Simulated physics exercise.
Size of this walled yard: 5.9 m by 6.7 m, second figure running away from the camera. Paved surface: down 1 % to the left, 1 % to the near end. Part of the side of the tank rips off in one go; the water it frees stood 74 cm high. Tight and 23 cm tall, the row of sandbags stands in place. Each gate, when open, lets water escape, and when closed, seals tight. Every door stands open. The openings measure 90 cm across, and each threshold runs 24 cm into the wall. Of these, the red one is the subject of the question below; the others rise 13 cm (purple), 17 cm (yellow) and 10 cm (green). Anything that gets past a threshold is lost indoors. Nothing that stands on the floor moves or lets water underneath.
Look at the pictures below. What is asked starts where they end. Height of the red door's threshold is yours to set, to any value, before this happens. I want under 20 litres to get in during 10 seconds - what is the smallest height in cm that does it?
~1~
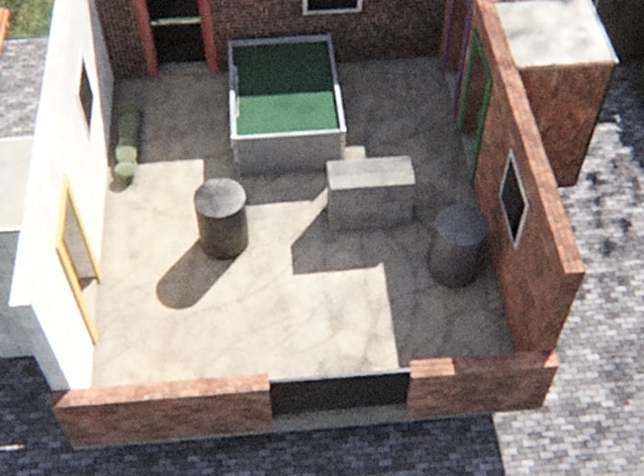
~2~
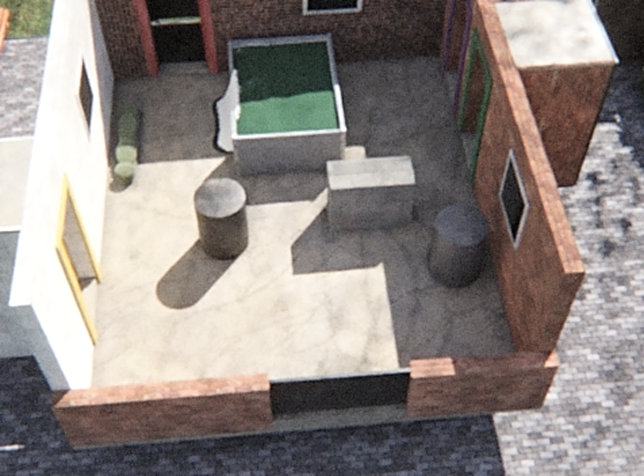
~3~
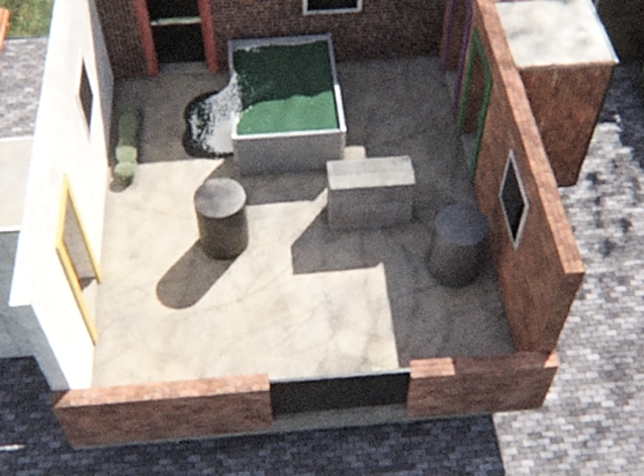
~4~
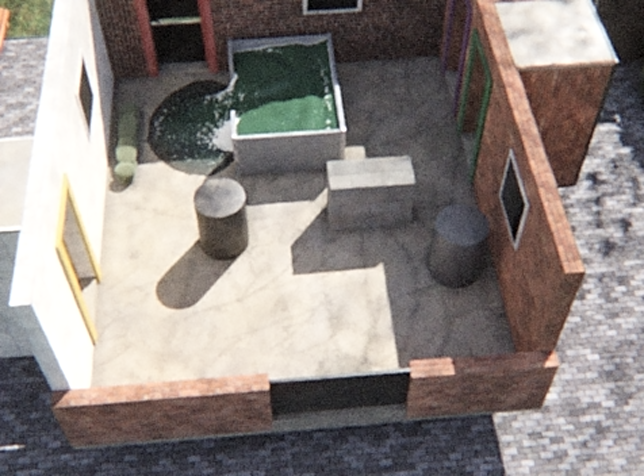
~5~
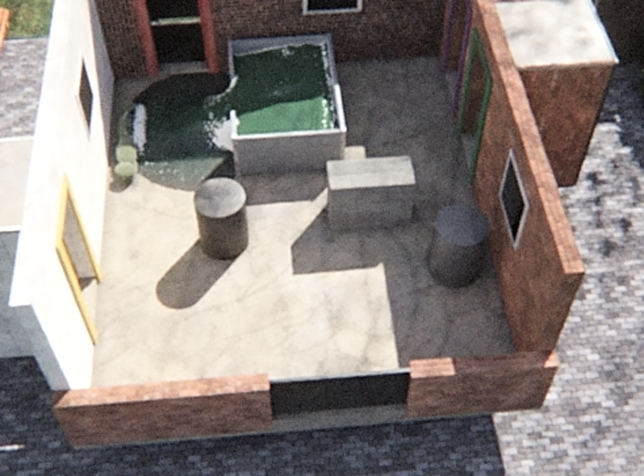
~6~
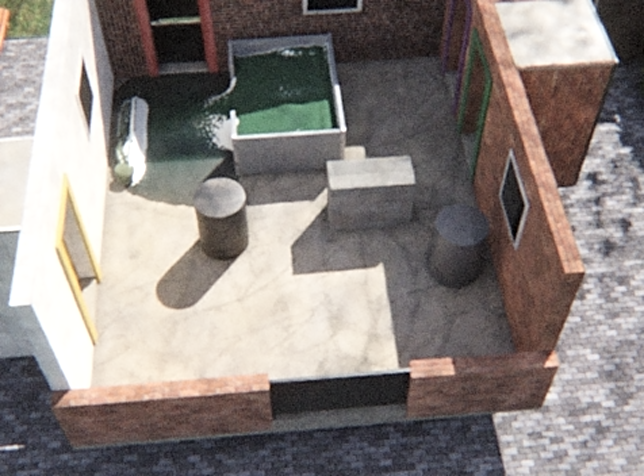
You would need about 21 cm.
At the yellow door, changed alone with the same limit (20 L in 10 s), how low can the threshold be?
Yellow door - some 9.5 centimetres.
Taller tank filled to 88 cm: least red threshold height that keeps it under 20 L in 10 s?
In that case, roughly 25 cm.
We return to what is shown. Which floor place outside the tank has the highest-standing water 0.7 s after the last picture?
Look close to (124, 86).
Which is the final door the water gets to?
I'd say the green one.
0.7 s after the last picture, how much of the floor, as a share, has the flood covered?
Close to 20 per cent of it is wet.
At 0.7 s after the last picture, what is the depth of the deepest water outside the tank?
Up to some 51 centimetres, I'd say.
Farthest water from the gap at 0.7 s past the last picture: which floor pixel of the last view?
The farthest wet point sits near (100, 277) in the last view.
Then, 0.7 s after the last picture water covers 20 % of the floor, deepest (51 cm) near (124, 86); 9 cm at the red door, 4 litres in over its 6 cm threshold.
Then, 2.3 s after the last picture water covers 40 % of the floor, deepest (30 cm) near (142, 135); 19 cm at the red door, 83 litres in over its 6 cm threshold.
Then, 9.3 s after the last picture water covers 90 % of the floor, deepest (15 cm) near (410, 392); 8 cm at the red door, 273 litres in over its 6 cm threshold.
At the red door as built, the water peaked near 19 cm, 2.5 s after the last picture.
Run again over the same 10 s with other heights there, 40 litres in over 17.5 cm, 7 litres over 24 cm. The limit of 20 litres is kept from about 21 cm up.
